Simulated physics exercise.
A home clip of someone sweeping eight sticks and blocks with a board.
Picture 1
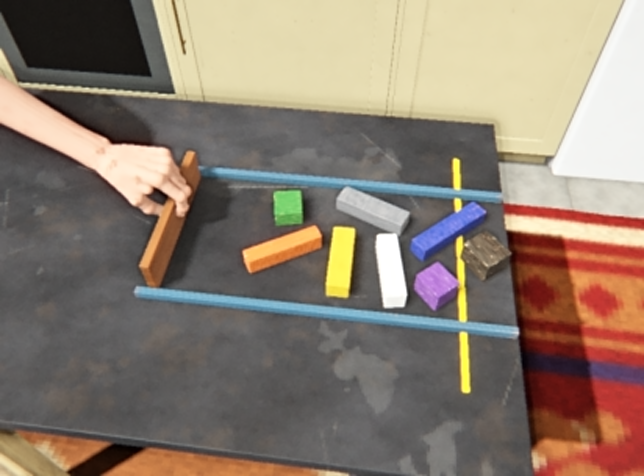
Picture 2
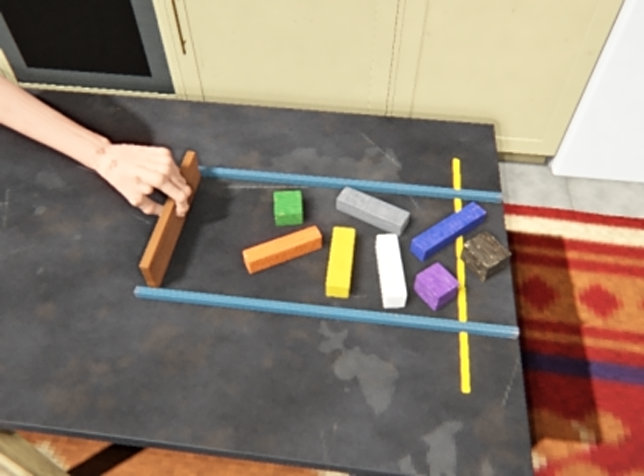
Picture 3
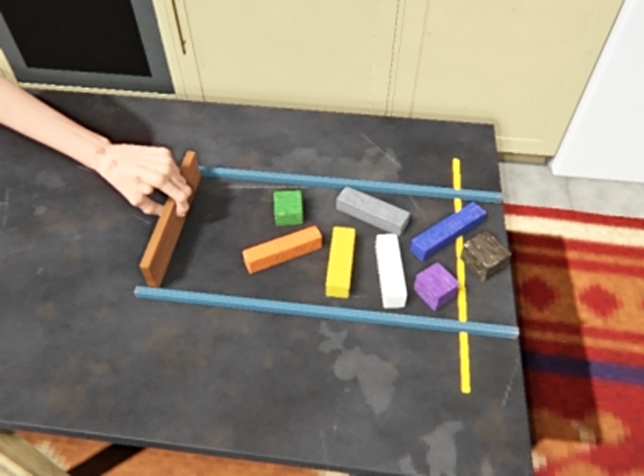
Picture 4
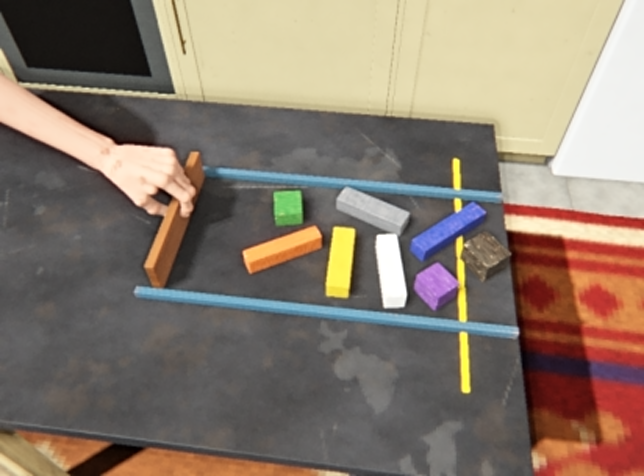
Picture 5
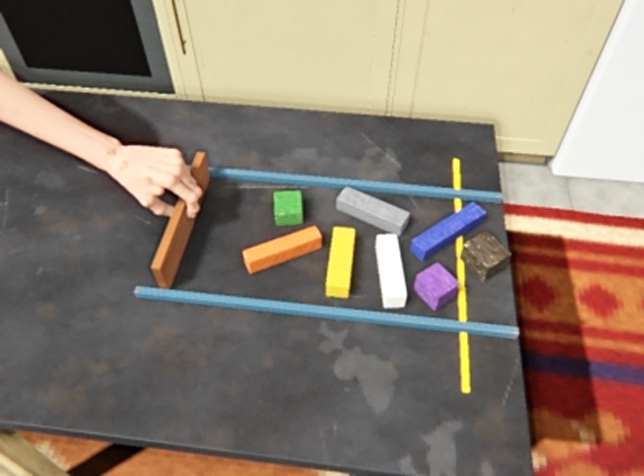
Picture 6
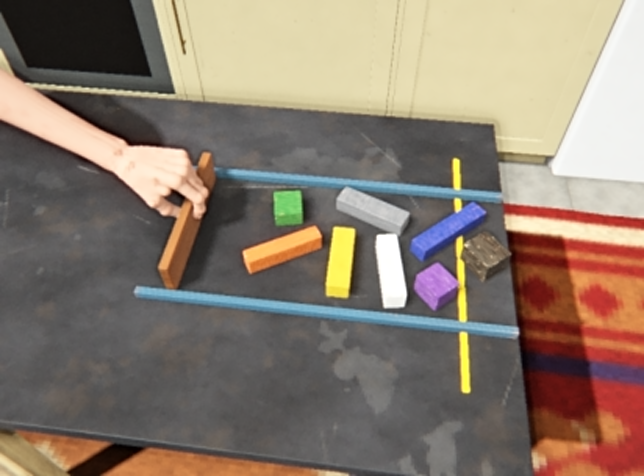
A hand slides a brown board slightly right toward scattered colored blocks, which stay still.
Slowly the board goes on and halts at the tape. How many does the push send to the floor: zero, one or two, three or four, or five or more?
The number that fall off is three or four.
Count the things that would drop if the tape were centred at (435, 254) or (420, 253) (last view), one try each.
The counts: 2 and 1.
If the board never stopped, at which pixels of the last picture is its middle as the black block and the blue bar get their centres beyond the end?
For the black block at (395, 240), for the blue bar at (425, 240).
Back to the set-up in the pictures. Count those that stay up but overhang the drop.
It comes to 3.
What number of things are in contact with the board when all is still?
That makes 2.
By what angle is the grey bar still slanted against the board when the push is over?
About 35°.
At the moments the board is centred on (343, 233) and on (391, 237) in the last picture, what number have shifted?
First 6, then 8.
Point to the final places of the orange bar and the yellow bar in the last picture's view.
Near (486, 261) and (497, 284).
A little later, none off yet; black block at rest near (485, 256); blue bar at rest near (448, 231); purple block at rest near (436, 286).
When it is over, the number that fall off is three or four; down, purple block, blue bar and black block.
